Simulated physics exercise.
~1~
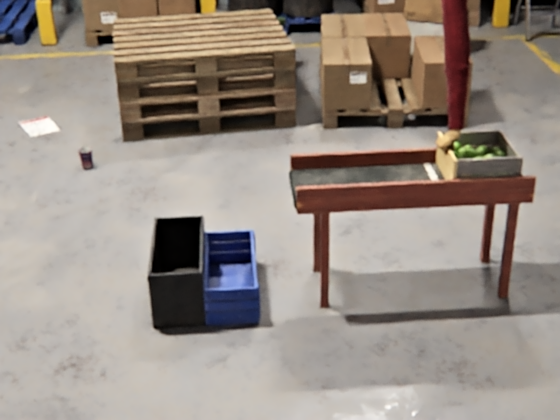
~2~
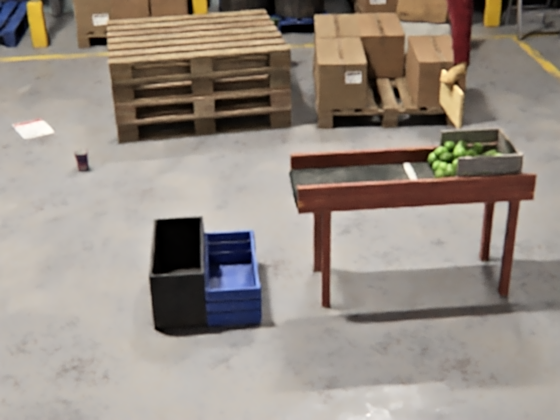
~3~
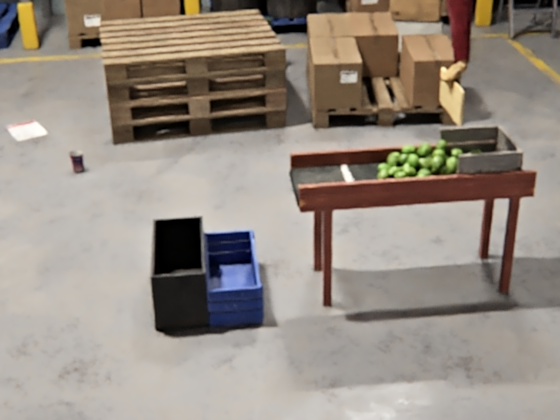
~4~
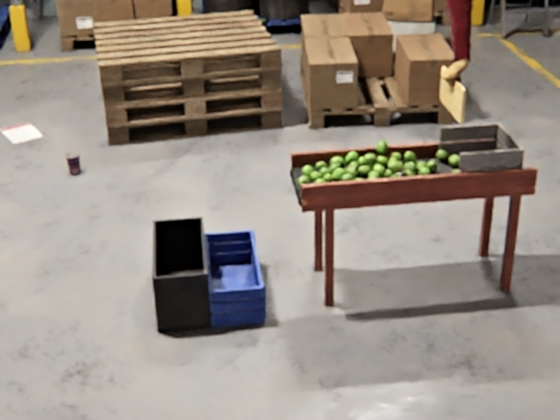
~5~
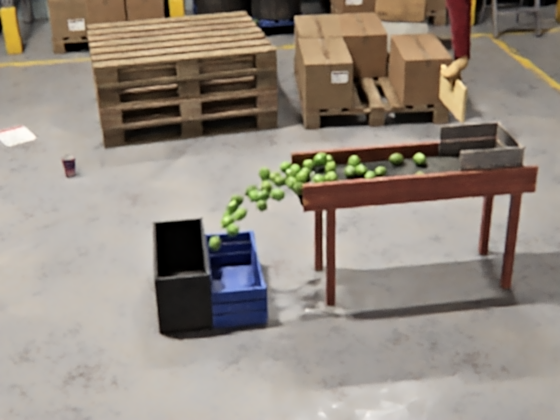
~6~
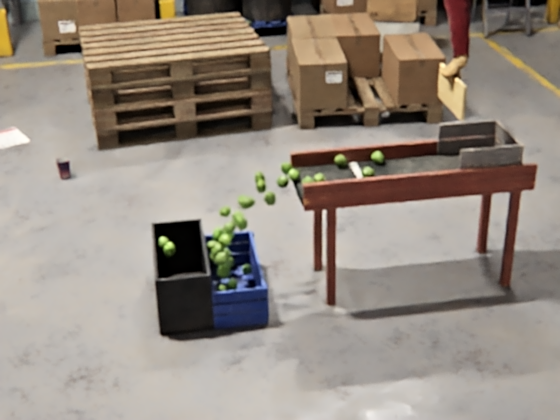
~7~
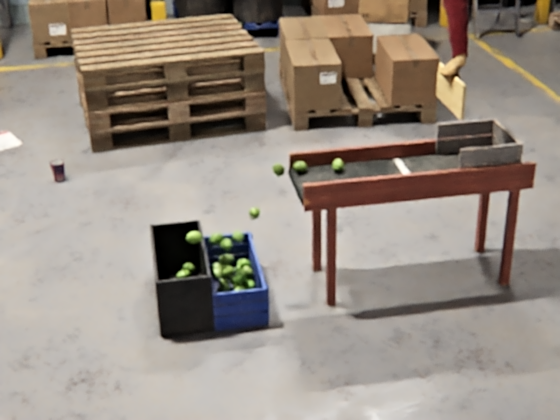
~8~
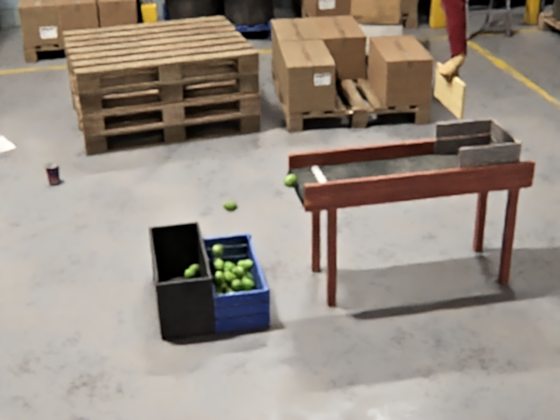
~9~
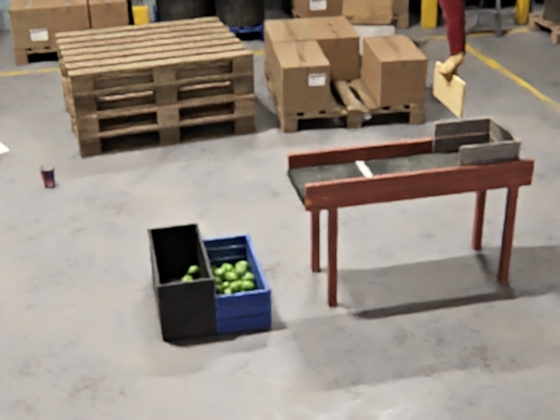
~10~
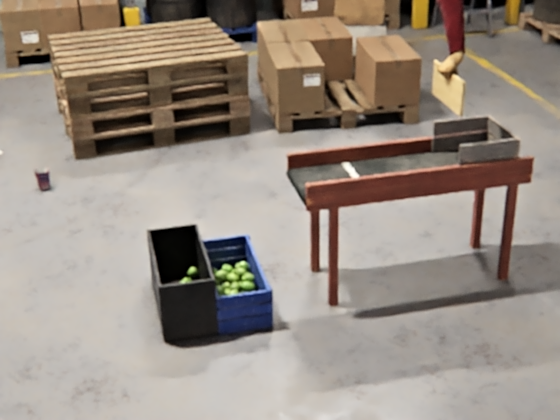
The clip opens on a warehouse floor where green limes sit in a grey pen at the right end of a red-framed conveyor, with a blue tote and a black tub standing to the left. The gate lifts and the limes spread leftward along the dark belt as its white stripe moves with them. They reach the left end and pour off in an arc, most dropping into the blue tote while a few fly farther into the black tub. The last stragglers fall singly. Finally the belt is empty, with many limes in the tote and only a few in the tub.
